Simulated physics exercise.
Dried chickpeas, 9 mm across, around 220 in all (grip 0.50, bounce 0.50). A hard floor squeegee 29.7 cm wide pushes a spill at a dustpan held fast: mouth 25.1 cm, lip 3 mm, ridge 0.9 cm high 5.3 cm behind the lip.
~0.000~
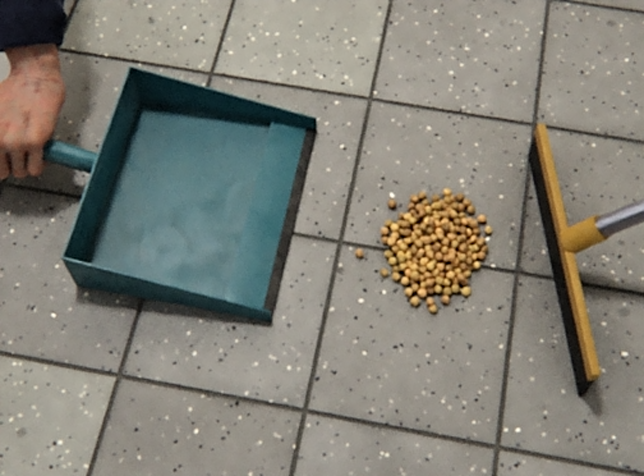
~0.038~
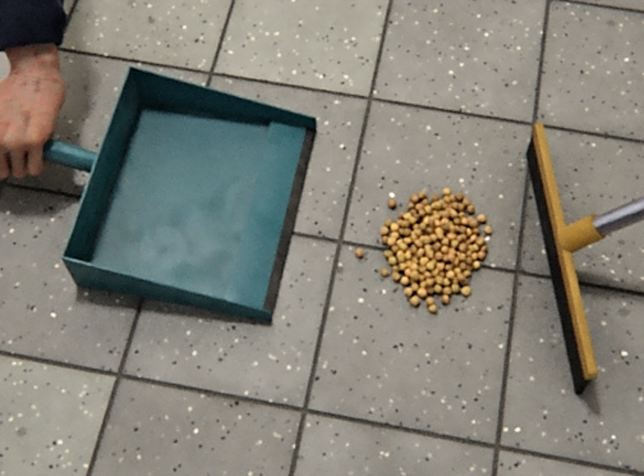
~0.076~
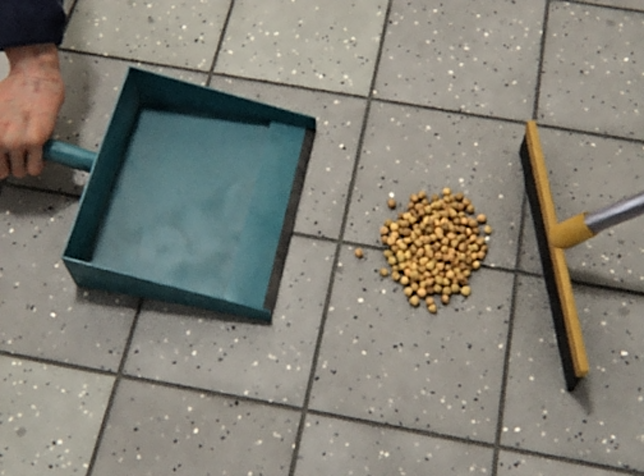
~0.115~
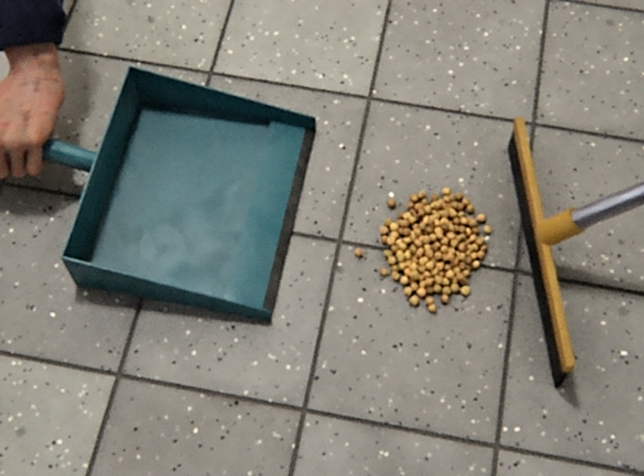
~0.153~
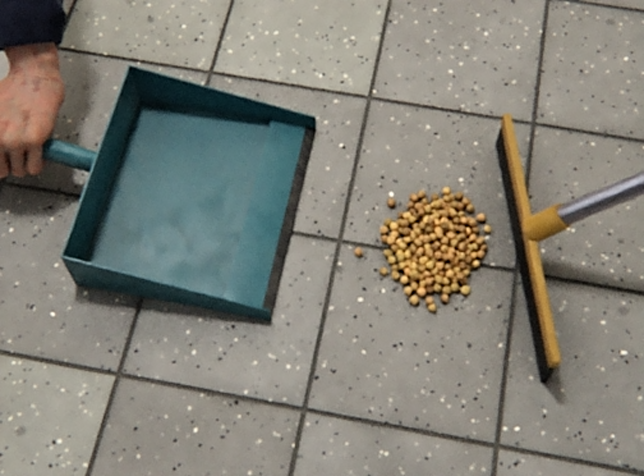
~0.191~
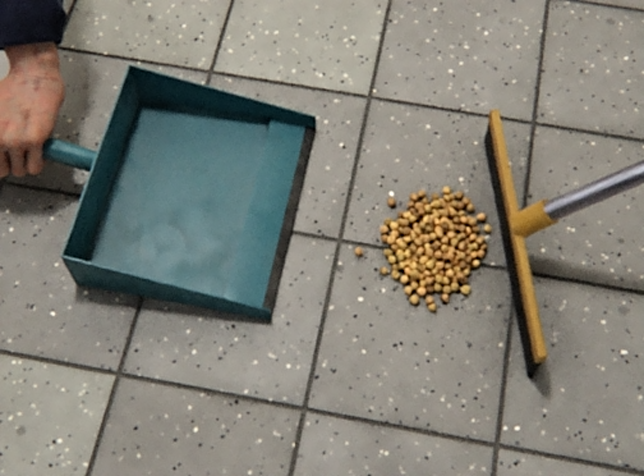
The footage shows a hand holding a teal dustpan still on a speckled tiled floor while a yellow-and-black floor squeegee slides left from the right side, closing the gap to a pile of small tan chickpeas that stays undisturbed.
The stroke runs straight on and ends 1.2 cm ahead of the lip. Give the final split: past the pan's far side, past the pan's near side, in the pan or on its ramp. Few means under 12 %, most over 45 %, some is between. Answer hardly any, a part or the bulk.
Far side hardly any, near side hardly any, pan hardly any.
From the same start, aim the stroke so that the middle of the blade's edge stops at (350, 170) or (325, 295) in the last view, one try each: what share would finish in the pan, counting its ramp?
About 0 and 30 per cent.
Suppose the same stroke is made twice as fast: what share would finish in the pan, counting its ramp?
It would be near 20 per cent.
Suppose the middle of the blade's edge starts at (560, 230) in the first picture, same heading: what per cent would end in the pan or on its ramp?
Some 0 per cent.
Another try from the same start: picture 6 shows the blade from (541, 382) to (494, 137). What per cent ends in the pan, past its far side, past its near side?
Pan 25, far 0, near 10.
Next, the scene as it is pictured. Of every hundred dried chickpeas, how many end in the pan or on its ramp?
About 5 per cent.
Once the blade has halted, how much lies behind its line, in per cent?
Roughly 0 per cent.
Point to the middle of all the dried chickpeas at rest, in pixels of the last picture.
At about (318, 227).
After 0.44 s, middle of the blade 15 cm from the lip; 0 % over the lip, far side 0 %, near side 0 %.
Then, at 0.61 s, middle of the blade 9 cm from the lip; 0 % over the lip, far side 0 %, near side 0 %.
Then, at 0.90 s, middle of the blade 5 cm from the lip; 5 % over the lip, far side 0 %, near side 0 %.
By 1.2 s all is still; far side 0 %, near side 0 %, pan 5 %, in front of the lip or behind the blade 95 %.
